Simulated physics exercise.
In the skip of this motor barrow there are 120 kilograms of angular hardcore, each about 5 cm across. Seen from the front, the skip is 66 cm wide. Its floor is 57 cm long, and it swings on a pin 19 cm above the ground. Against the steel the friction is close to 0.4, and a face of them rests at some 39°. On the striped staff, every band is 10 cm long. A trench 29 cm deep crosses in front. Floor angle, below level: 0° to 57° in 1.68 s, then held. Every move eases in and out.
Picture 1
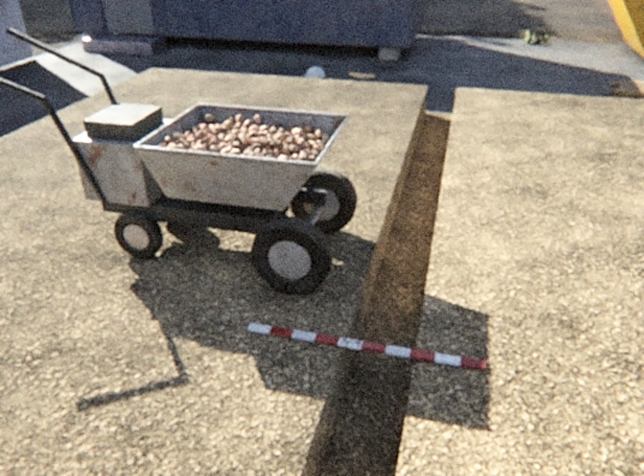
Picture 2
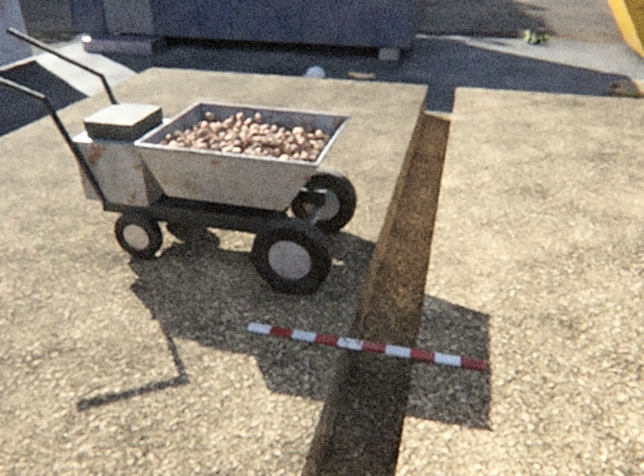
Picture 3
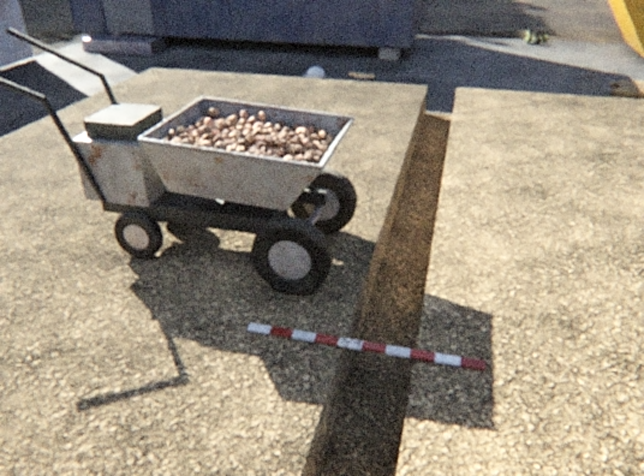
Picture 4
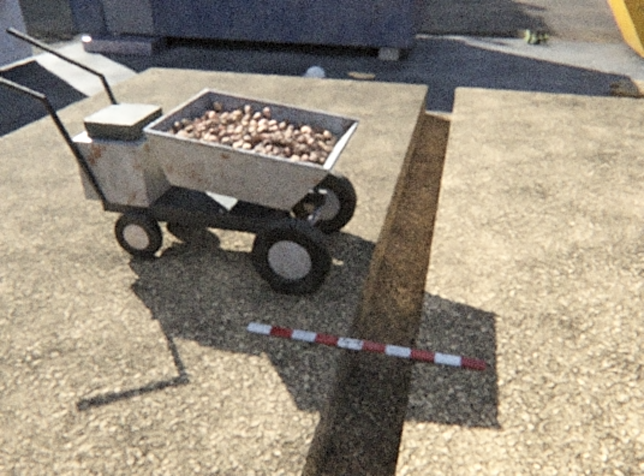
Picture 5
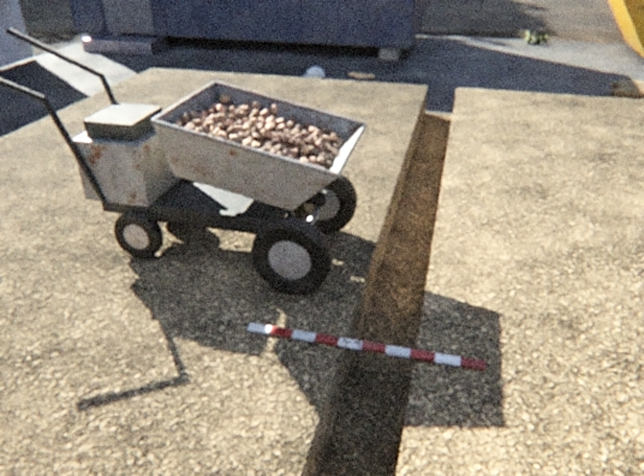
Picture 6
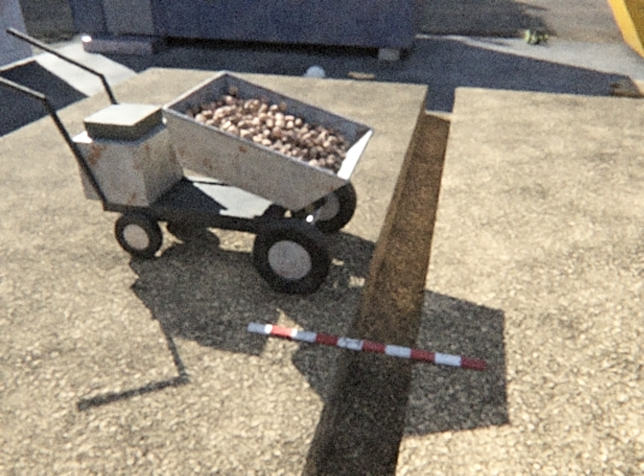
A grey, rust-marked cart with black handles and dark wheels, its open skip loaded with brownish-pink stones, stands at left on sunlit, gritty paving, seen from slightly above. A narrow trench runs beside it, crossed by a red-and-white striped staff, with a dark blue container behind and something yellow at top right. The skip slowly tilts forward to the right, its back end rising, while the cart and camera stay still.
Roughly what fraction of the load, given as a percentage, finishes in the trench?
Some 13 per cent of the stones.
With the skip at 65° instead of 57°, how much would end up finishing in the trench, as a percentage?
Roughly 25 per cent would end in the trench.
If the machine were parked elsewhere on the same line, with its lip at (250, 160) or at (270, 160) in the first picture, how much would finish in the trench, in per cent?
Close to 15 percent in the first case, 20 percent in the second.
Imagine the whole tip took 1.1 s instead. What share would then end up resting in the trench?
Expected share: Around 15%.
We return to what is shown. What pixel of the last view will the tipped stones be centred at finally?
(417, 318).
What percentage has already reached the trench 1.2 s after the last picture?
Close to 0 per cent has got there by then.
Then, 0.7 s after the last picture the floor is at 48°, 100 % in the skip; the foremost stones are at (379, 195).
Then, 1.2 s after the last picture the floor is at 57°, 98 % in the skip, 1 % in the trench; the foremost stones are at (429, 242).
Then, 1.5 s after the last picture the floor is at 57°, 90 % in the skip, 6 % in the trench, 4 % past the trench; the foremost stones are at (462, 276).
Then, 3.5 s after the last picture the floor is at 57°, 77 % in the skip, 13 % in the trench, 9 % past the trench; the foremost stones are at (513, 285).
